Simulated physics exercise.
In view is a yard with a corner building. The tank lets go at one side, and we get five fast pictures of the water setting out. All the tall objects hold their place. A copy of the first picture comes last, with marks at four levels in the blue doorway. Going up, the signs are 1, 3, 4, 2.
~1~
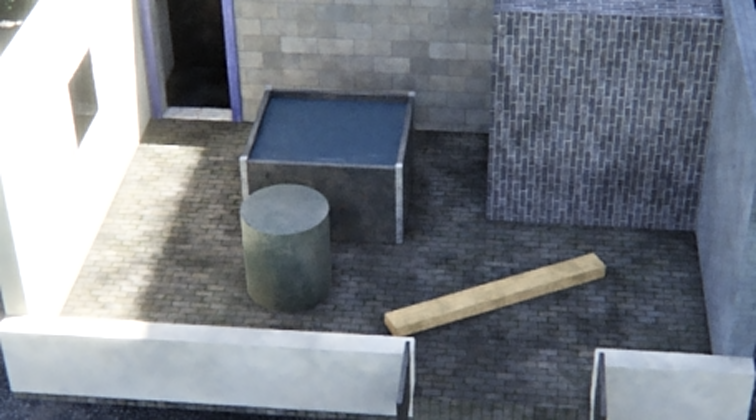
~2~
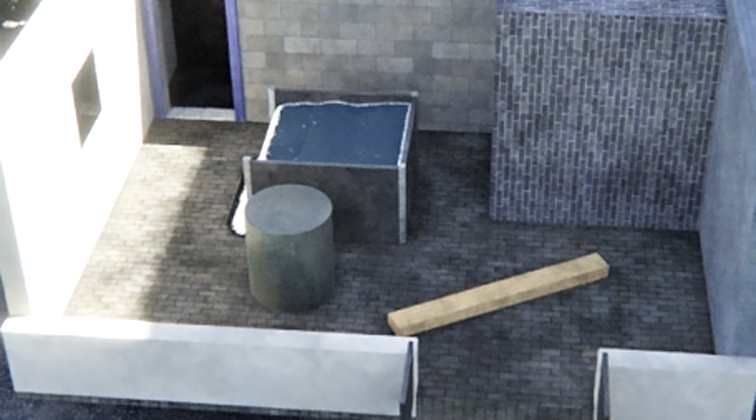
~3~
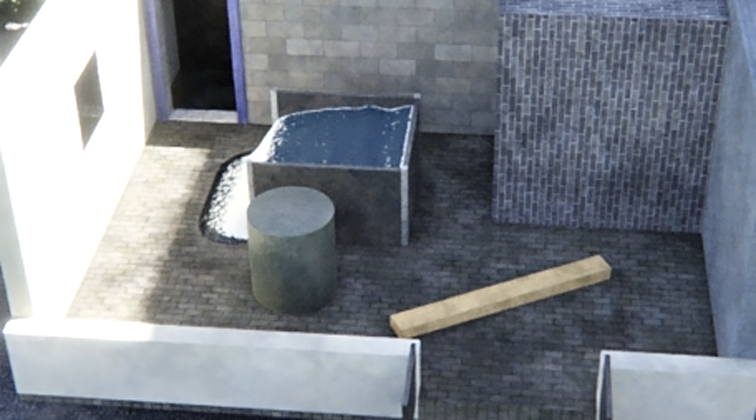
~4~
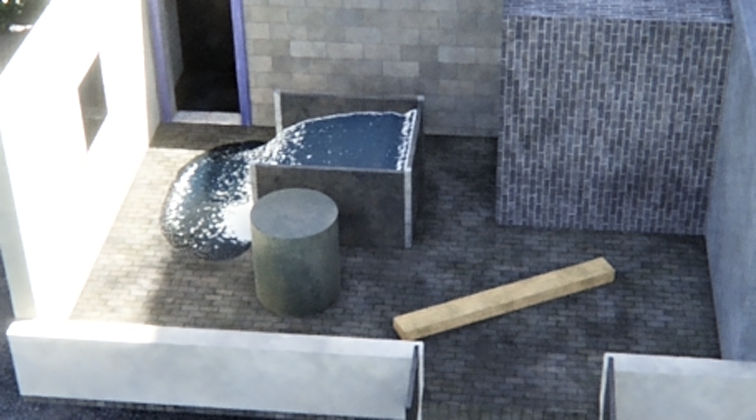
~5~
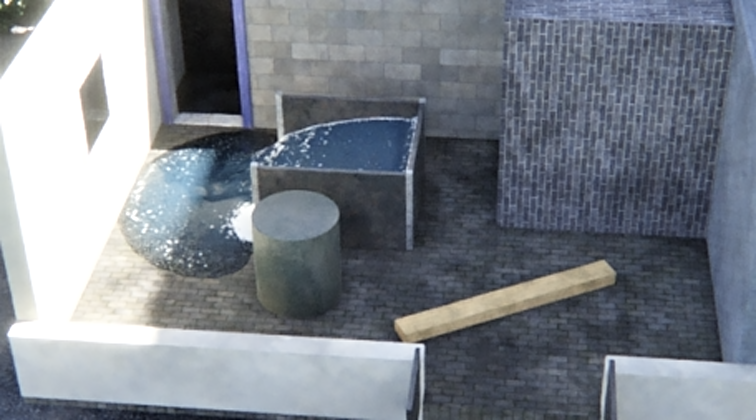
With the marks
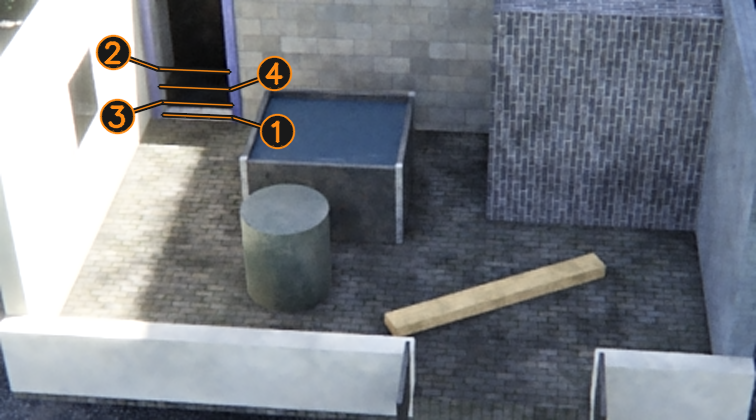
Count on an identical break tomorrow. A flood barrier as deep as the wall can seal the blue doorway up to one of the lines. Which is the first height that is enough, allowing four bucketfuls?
4.
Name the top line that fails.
That would be 3.
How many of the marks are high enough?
Two of the four.
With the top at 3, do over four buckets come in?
Yes, it does.
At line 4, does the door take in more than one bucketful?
Yes, it does.
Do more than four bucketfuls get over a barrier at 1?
Yes.
On the marked copy, 1 at (198, 116); 2 at (193, 70); 3 at (196, 103); 4 at (195, 88); from the bottom up 1, 3, 4, 2.
Choosing 1, dozens of bucketfuls pour in.
Choosing 2, nothing gets over.
Choosing 3, about 15 bucketfuls get in.
Choosing 4, a bucket or two gets in.
